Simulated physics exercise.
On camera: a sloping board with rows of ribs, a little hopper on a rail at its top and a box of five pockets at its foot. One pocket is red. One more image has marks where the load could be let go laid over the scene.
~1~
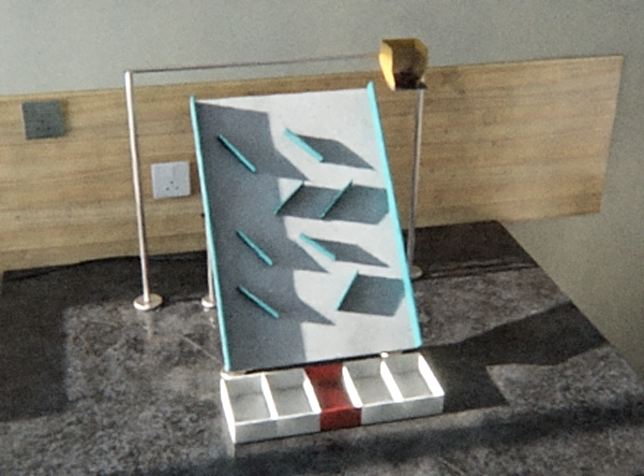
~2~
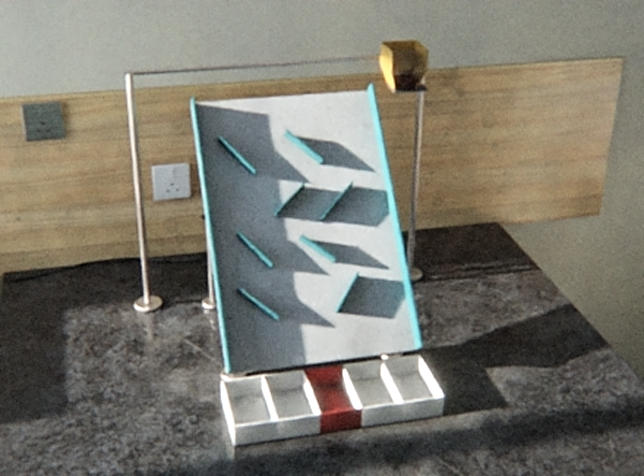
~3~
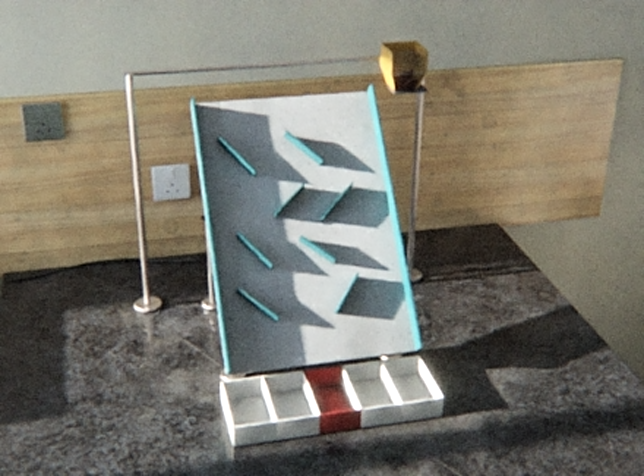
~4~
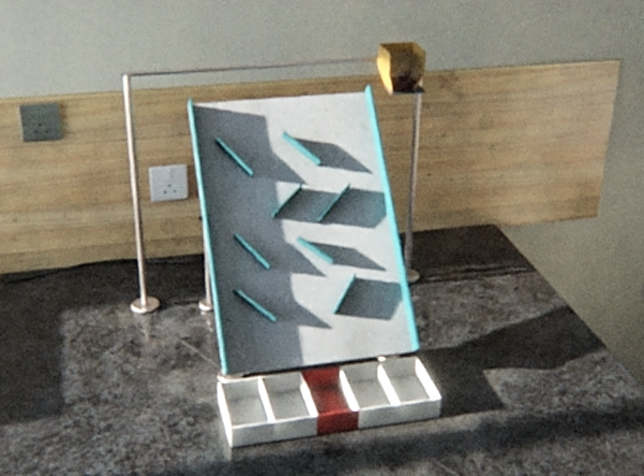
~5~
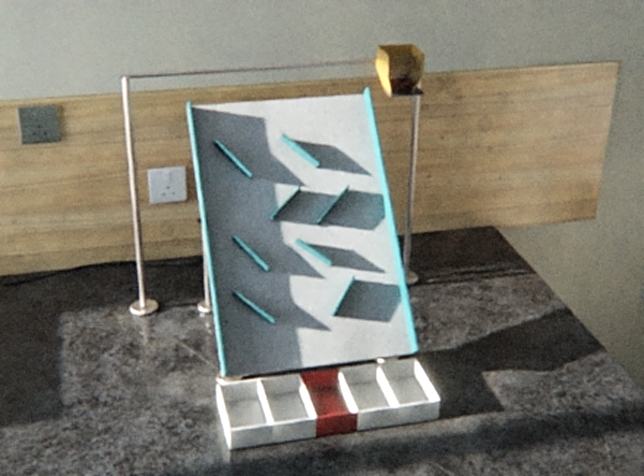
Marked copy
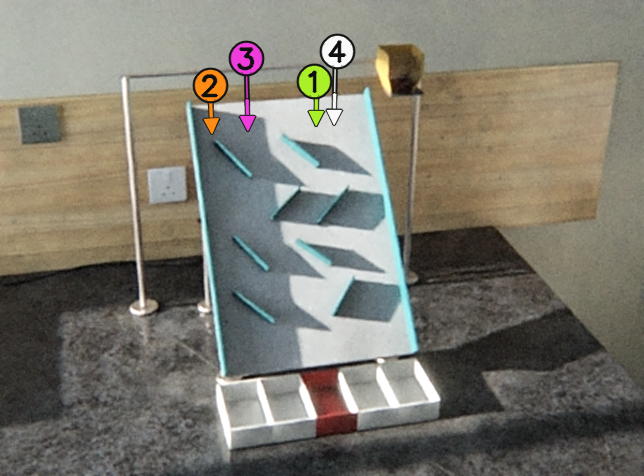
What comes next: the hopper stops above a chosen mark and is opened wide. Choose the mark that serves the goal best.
The answer is mark 3.
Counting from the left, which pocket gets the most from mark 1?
The third.
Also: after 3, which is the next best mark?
Here it is mark 1.
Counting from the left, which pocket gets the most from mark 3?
The third.
On the marked copy, mark 1 meets the board at (316, 120); mark 2 meets the board at (211, 128); mark 3 meets the board at (247, 125); mark 4 meets the board at (334, 119).
If 1 is chosen, about two thirds in the red pocket, about a quarter in other pockets, a small part held on the board, a stray few outside the box.
If 2 is chosen, about a third in the red pocket, about half in other pockets, a small part outside the box.
If 3 is chosen, most in the red pocket, a small part in other pockets, a small part held on the board.
If 4 is chosen, about a third in the red pocket, about half in other pockets, a small part outside the box.
